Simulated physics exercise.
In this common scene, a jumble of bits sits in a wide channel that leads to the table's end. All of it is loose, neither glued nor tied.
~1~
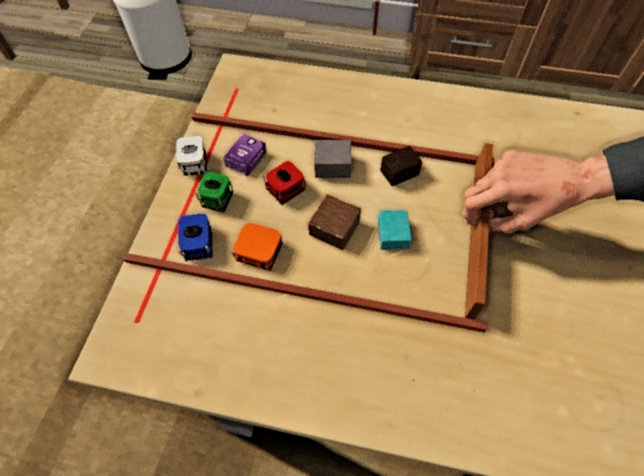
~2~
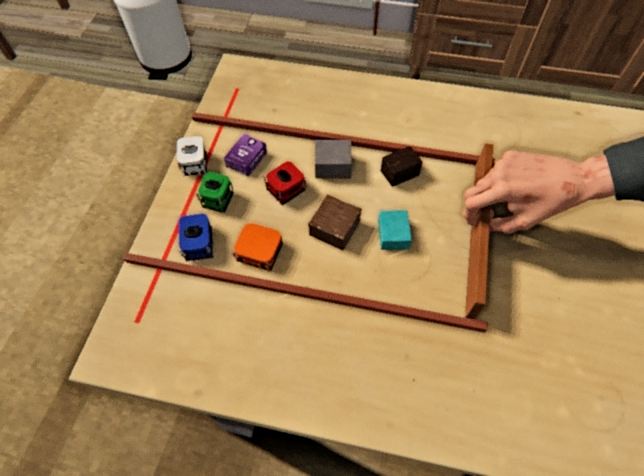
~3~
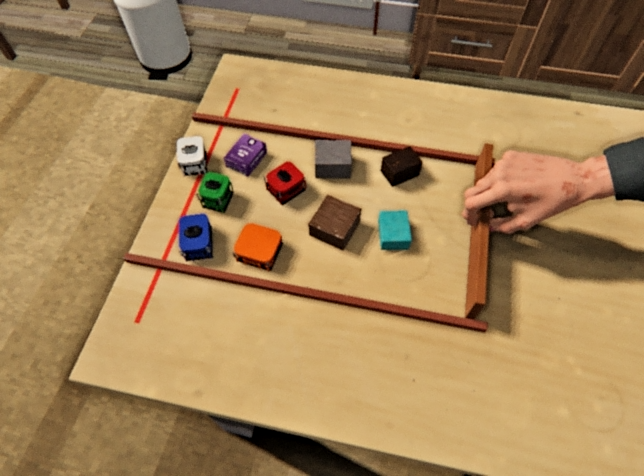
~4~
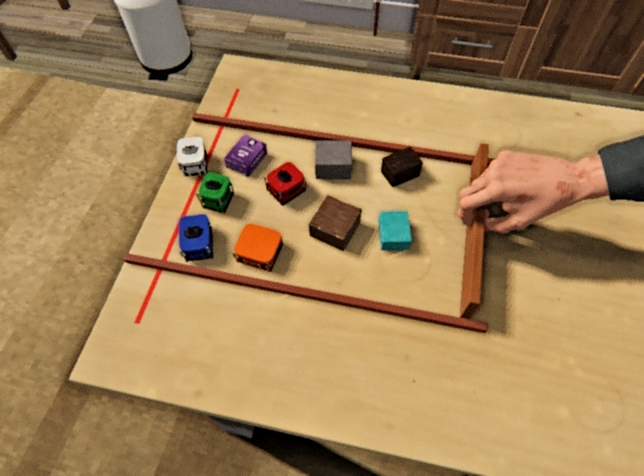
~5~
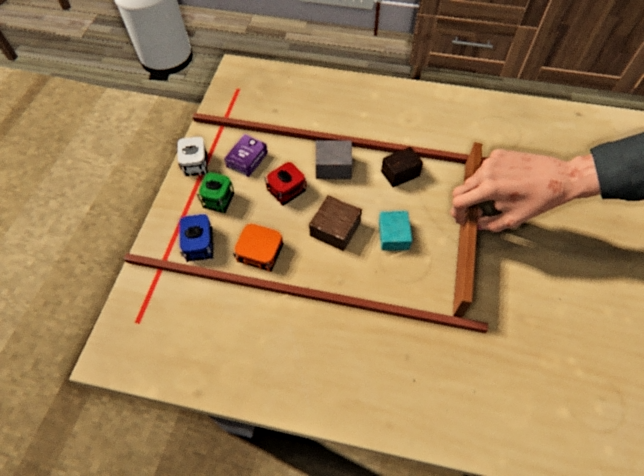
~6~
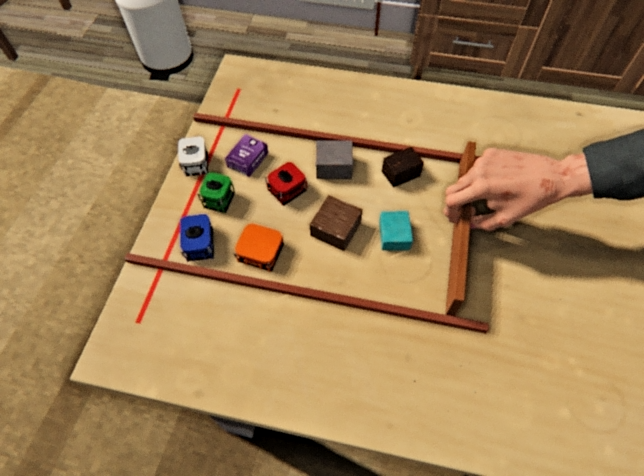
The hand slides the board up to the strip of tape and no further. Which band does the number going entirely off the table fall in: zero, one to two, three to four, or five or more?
It falls in the five or more band.
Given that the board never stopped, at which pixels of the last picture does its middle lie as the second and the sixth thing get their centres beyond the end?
In pixels, around (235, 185) followed by around (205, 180).
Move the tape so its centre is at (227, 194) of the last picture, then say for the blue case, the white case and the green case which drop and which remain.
In short: Blue case safe, white case gone, green case gone.
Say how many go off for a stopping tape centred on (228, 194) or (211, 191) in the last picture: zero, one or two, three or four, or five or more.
First 3 or 4, second five or more.
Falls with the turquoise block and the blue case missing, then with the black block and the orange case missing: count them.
4, then 4.
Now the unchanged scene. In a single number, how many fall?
Count of fallen: 7.
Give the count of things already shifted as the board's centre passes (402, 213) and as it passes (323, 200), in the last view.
By then 2, and later 6.
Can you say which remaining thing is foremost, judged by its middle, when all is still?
I'd go with the orange case.
Early on, none off yet; white case at rest near (194, 157); blue case at rest near (197, 238); green case at rest near (217, 193).
A while later, none off yet; white case at rest near (194, 157); blue case at rest near (197, 238); green case moving near (213, 194).
Further along, none off yet; white case leaning a little near (164, 152); blue case travelled about its own width near (161, 233); green case travelled well along near (161, 190).
Finally, the number that fall off is five or more; lost, brown block, grey block, red case, purple box, green case, blue case and white case.
